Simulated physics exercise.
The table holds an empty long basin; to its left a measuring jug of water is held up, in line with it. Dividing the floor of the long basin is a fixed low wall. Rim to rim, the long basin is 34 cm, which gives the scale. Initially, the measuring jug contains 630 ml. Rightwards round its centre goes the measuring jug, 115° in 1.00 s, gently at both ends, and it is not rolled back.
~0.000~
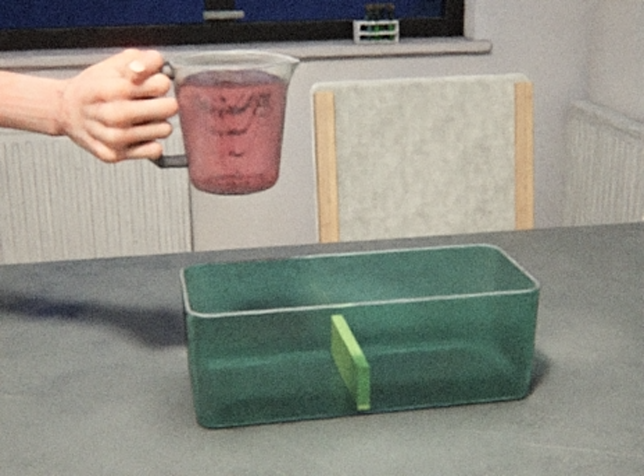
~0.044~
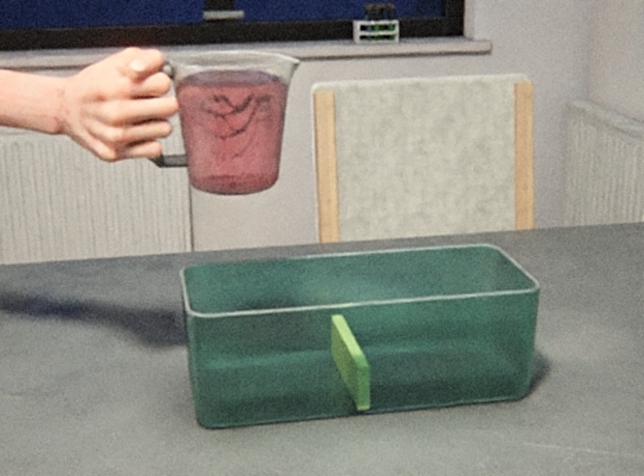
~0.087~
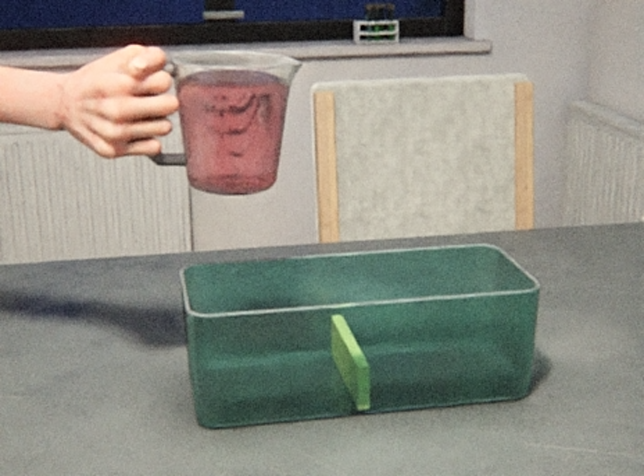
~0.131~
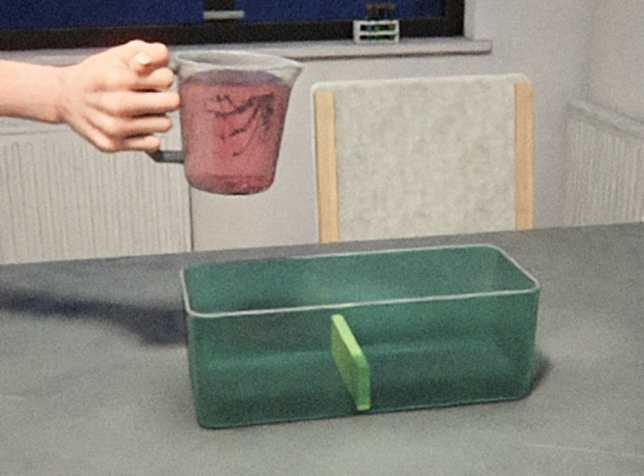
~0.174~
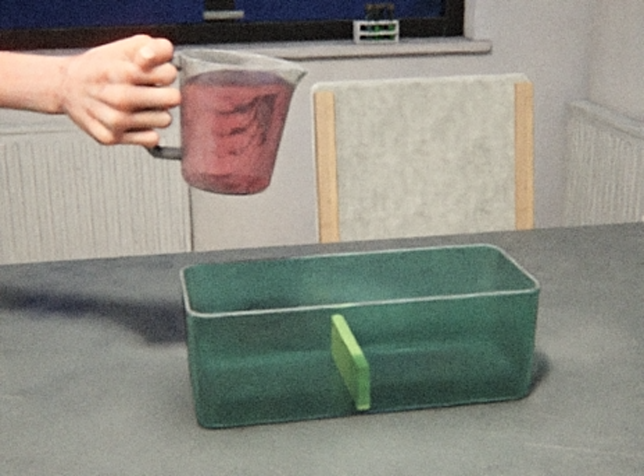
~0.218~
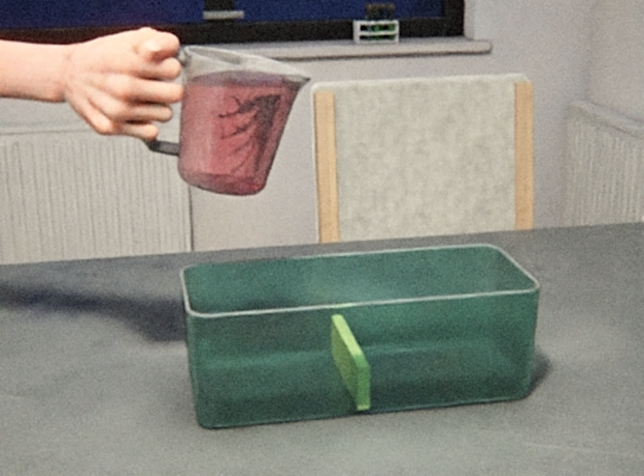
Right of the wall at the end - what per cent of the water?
Near 82 per cent.
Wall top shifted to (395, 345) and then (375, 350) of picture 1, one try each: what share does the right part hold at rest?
The first gives near 25 per cent and the second near 55 per cent.
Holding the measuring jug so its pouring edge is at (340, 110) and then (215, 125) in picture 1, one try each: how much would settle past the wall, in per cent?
The first try gives 95 percent and the second 5 percent.
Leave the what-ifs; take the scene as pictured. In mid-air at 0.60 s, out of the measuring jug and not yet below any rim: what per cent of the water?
It comes to roughly 24 per cent.
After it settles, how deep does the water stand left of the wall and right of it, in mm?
Left 4 mm, right 22 mm.
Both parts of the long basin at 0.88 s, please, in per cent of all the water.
Near 4 on the left, 66 on the right.
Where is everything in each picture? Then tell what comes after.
It leans 0°; its right rim is at (299, 59); the water meets the walls at (177, 81) and (285, 77); the long basin's rim runs from (185, 291) to (518, 267); the wall's top is at (349, 340), in the first frame.
It leans 1°; its right rim is at (300, 60); the water meets the walls at (177, 80) and (285, 77), in the second frame.
It leans 2°; its right rim is at (302, 62); the water meets the walls at (178, 79) and (286, 78), in the third frame.
It leans 5°; its right rim is at (304, 65); the water meets the walls at (179, 79) and (289, 79), in the fourth frame.
It leans 8°; its right rim is at (307, 70); the water meets the walls at (182, 80) and (292, 79), in the fifth frame.
It leans 13°; its right rim is at (311, 76); the water meets the walls at (186, 80) and (297, 80), in the sixth frame.
By 0.60 s the tilt is 76° and 70 per cent is still to pour, 0 is left of the wall and 6 right of it.
By 0.88 s the tilt is 111° and 11 per cent is still to pour, 4 is left of the wall and 65 right of it.
By 1.18 s the tilt is 115° and 0 per cent is still to pour, 16 is left of the wall and 82 right of it.
By 1.50 s the tilt is 115° and 0 per cent is still to pour, 16 is left of the wall and 82 right of it.
At rest 16 per cent lies left of the wall, 82 right of it and 2 outside.
